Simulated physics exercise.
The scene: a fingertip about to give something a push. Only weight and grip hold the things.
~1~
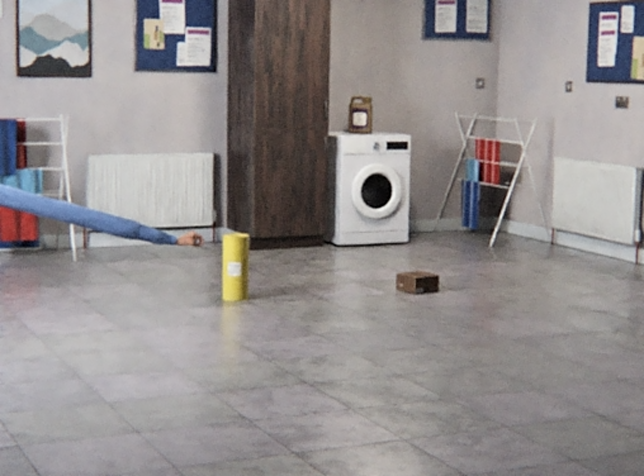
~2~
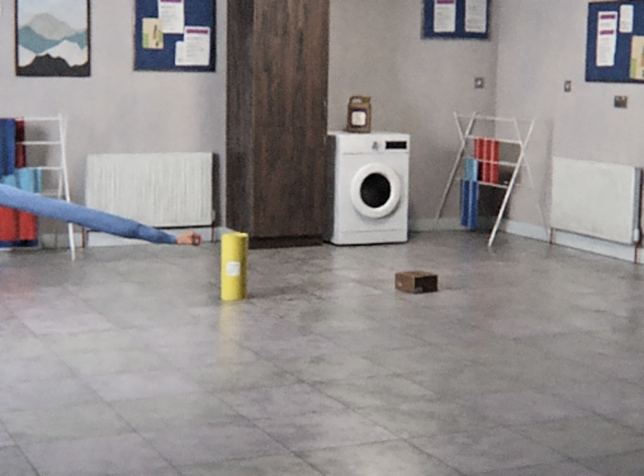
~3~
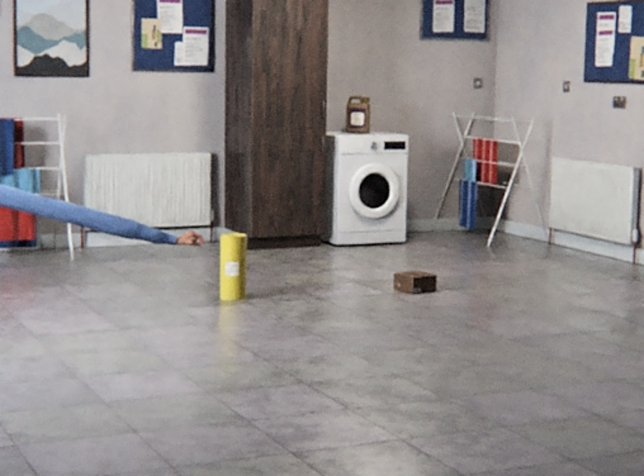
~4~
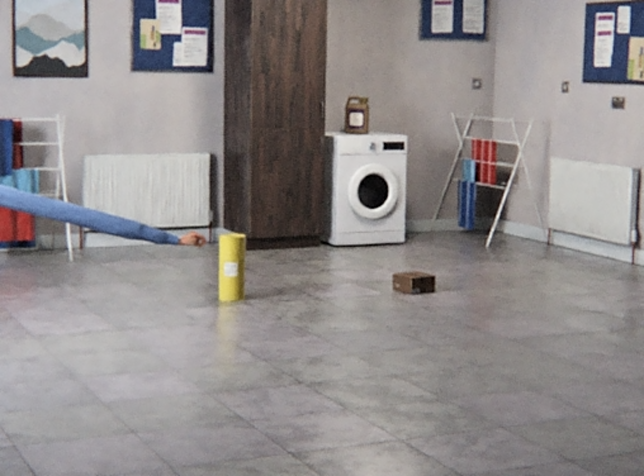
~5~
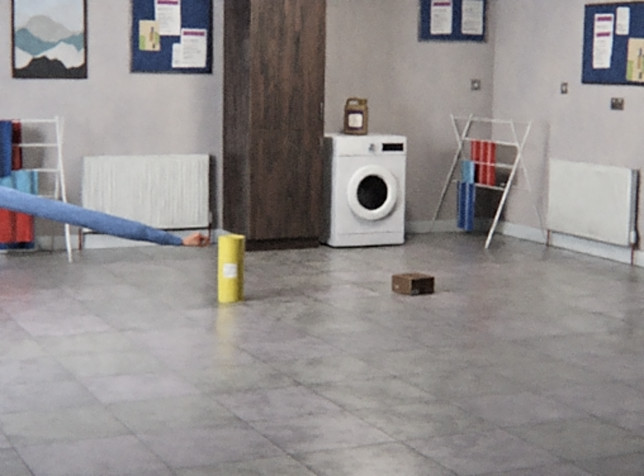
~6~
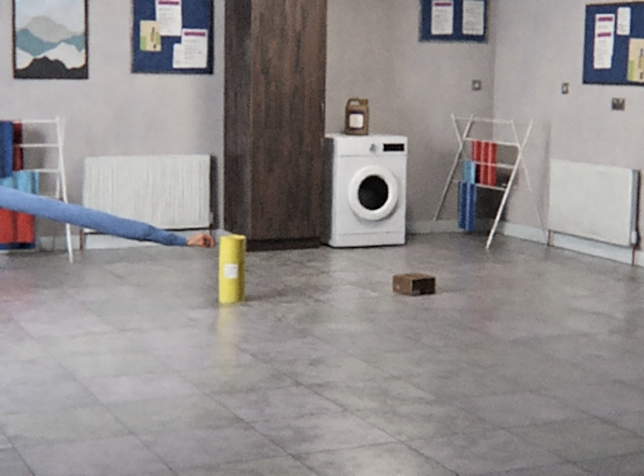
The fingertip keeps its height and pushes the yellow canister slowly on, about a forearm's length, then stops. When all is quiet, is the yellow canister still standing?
The yellow canister topples.
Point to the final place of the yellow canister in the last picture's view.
Around (278, 285).
Then, 0.60 s after the last picture, yellow canister tipped 28° from how it was near (248, 266).
Then, 0.90 s after the last picture, yellow canister tipped 72° from how it was near (269, 276).
At rest, tipped over on the floor, yellow canister. Seen from the same camera at the end, yellow canister near (278, 285).
